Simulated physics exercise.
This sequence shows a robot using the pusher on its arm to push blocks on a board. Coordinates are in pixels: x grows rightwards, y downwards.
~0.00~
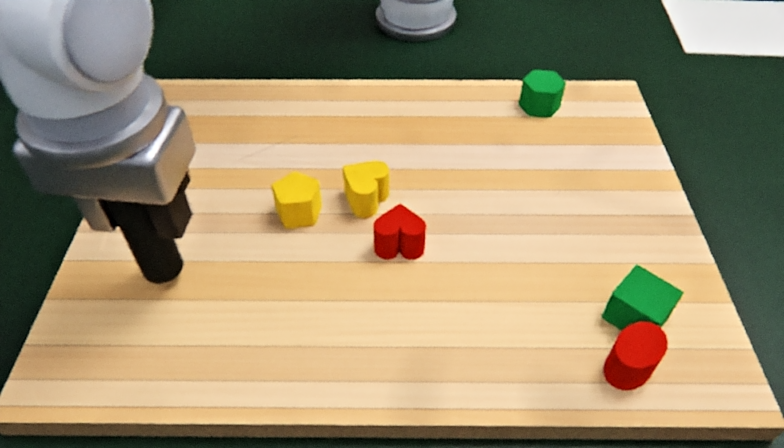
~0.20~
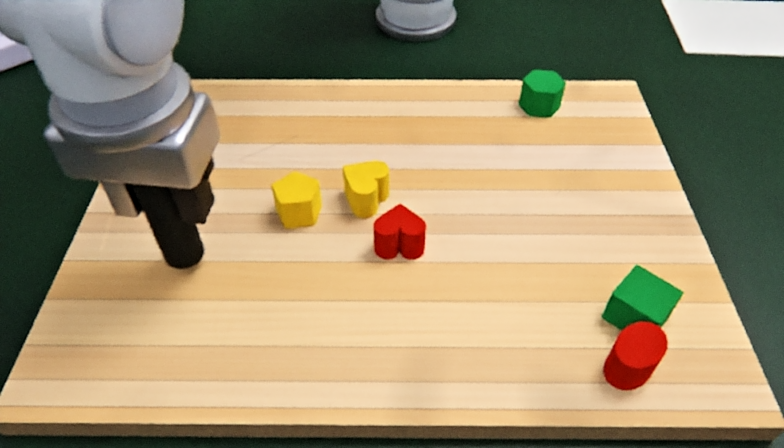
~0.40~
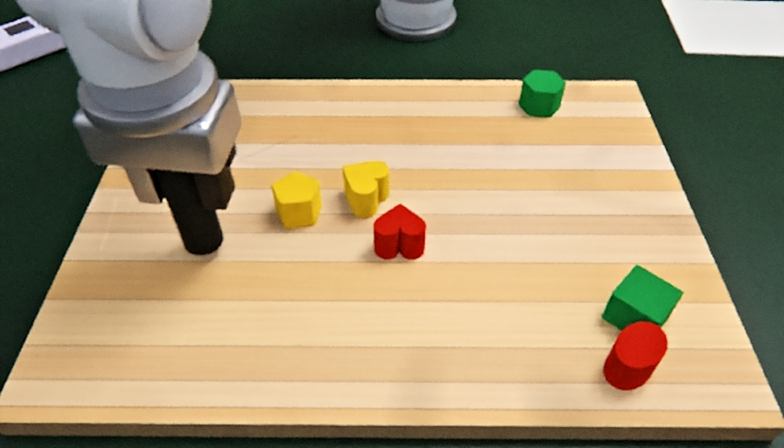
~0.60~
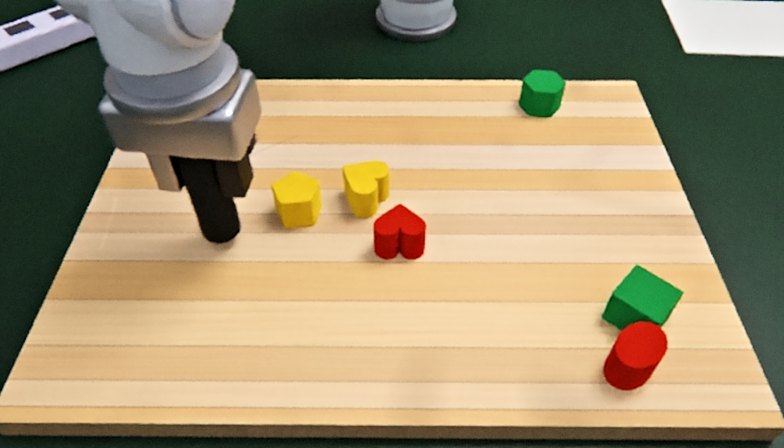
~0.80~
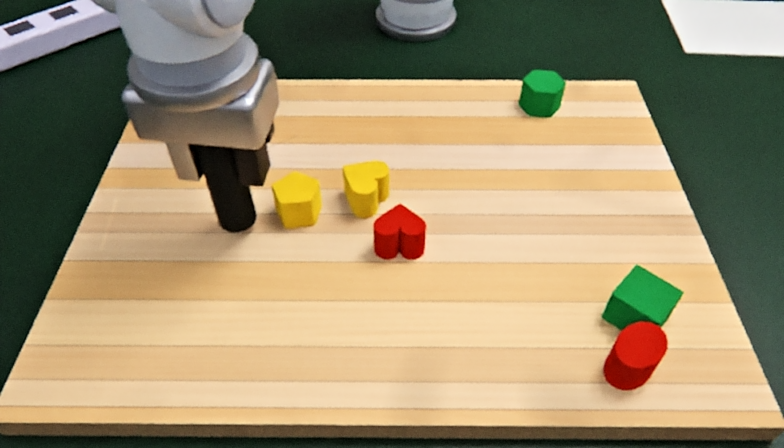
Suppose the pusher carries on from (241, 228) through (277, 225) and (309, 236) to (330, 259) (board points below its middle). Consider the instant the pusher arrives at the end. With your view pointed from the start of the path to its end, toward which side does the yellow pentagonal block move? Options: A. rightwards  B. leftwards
(B)
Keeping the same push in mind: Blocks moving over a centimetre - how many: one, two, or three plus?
Answer: One block.
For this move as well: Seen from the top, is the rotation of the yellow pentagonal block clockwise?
I'd say no.
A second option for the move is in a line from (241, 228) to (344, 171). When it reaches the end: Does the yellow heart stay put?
That would be a no.
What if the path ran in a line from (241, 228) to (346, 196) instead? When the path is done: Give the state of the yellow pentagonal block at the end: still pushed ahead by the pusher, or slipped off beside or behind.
I'd say it is still being pushed.
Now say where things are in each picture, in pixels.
The first frame shows lower end of the pusher (163, 268), tops of blocks, yellow pentagonal block (295, 187), red heart (400, 221).
The second frame shows pusher (185, 254), blocks as before.
The third frame shows pusher (204, 241), blocks as before.
The fourth frame shows pusher (222, 229), blocks as before.
The fifth frame shows pusher (238, 219), yellow pentagonal block (295, 187), red heart (400, 221).
On the path given first. One third of the way, pusher (276, 216); yellow pentagonal block (309, 184), turned 15° anticlockwise.
Two thirds of the way, pusher (308, 227); yellow pentagonal block (322, 182), turned 30° anticlockwise.
At the end, pusher (329, 250); yellow pentagonal block (322, 182), turned 30° anticlockwise; red heart not moved.
